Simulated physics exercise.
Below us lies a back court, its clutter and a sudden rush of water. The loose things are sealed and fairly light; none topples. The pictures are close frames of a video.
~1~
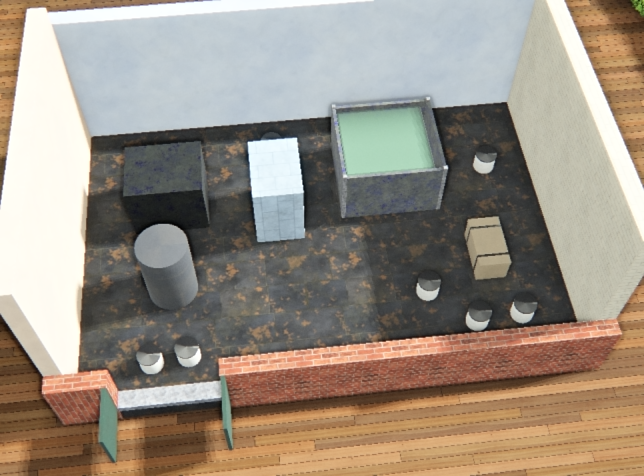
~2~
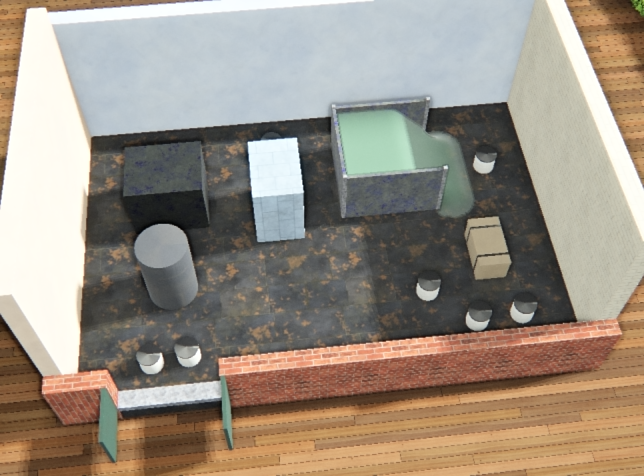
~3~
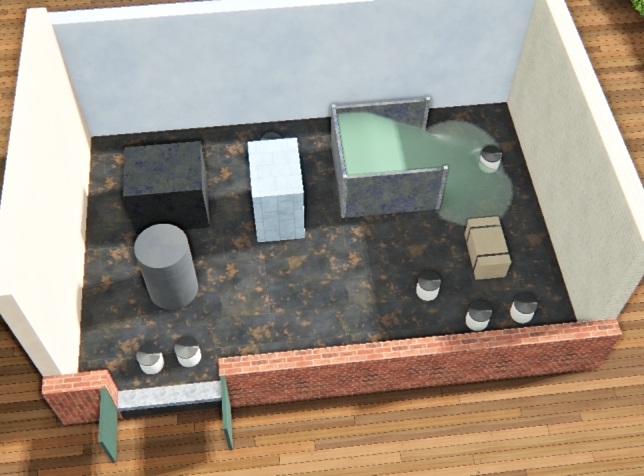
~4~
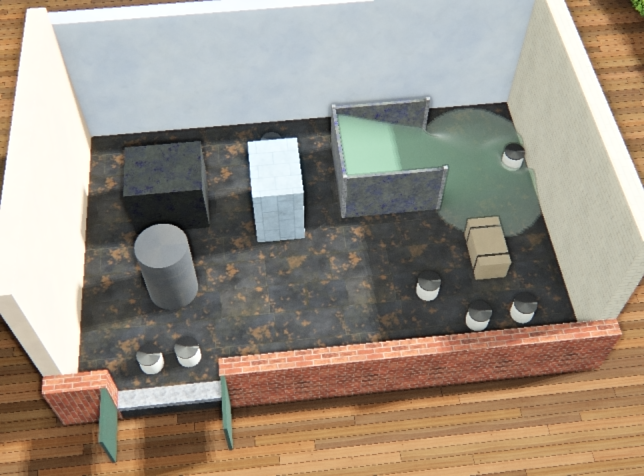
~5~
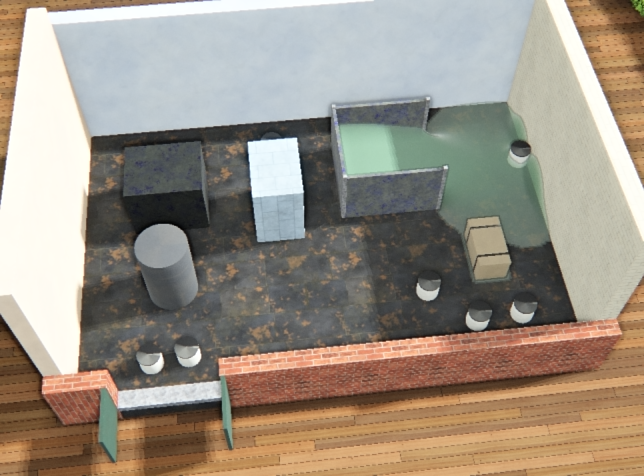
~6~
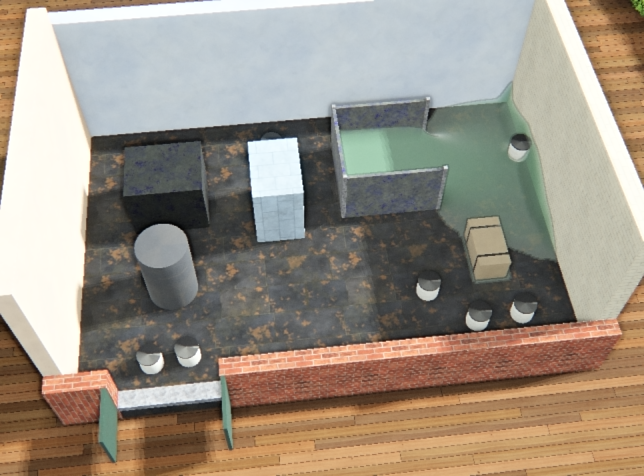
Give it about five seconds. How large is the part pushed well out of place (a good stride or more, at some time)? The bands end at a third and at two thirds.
Share: Between one and two thirds.
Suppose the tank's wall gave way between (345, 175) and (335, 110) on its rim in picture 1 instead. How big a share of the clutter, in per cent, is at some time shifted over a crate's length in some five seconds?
About 20 per cent.
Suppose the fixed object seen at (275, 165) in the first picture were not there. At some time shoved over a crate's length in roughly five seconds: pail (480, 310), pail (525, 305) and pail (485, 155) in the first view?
In turn: Swept aside, yes, pushed that far.
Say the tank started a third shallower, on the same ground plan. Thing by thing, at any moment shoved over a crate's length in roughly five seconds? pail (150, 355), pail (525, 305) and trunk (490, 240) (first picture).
In that order: Short of that, yes, under that.
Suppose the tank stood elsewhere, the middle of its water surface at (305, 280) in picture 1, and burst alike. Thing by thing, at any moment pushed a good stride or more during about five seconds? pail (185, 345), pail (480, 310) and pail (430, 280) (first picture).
As listed: Short of that, moved that far, shifted that much.
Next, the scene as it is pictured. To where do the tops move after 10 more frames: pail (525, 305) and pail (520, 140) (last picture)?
Near (474, 327) and (462, 154).
A moment on, 0 of 8 are well off their spots; 1 afloat.
Next, 1 of 8 are well off their spots; 2 afloat.
Later, 4 of 8 are well off their spots; 0 afloat.
In the end, 4 of 8 are well off their spots, and 4 have been at some point; 0 afloat.
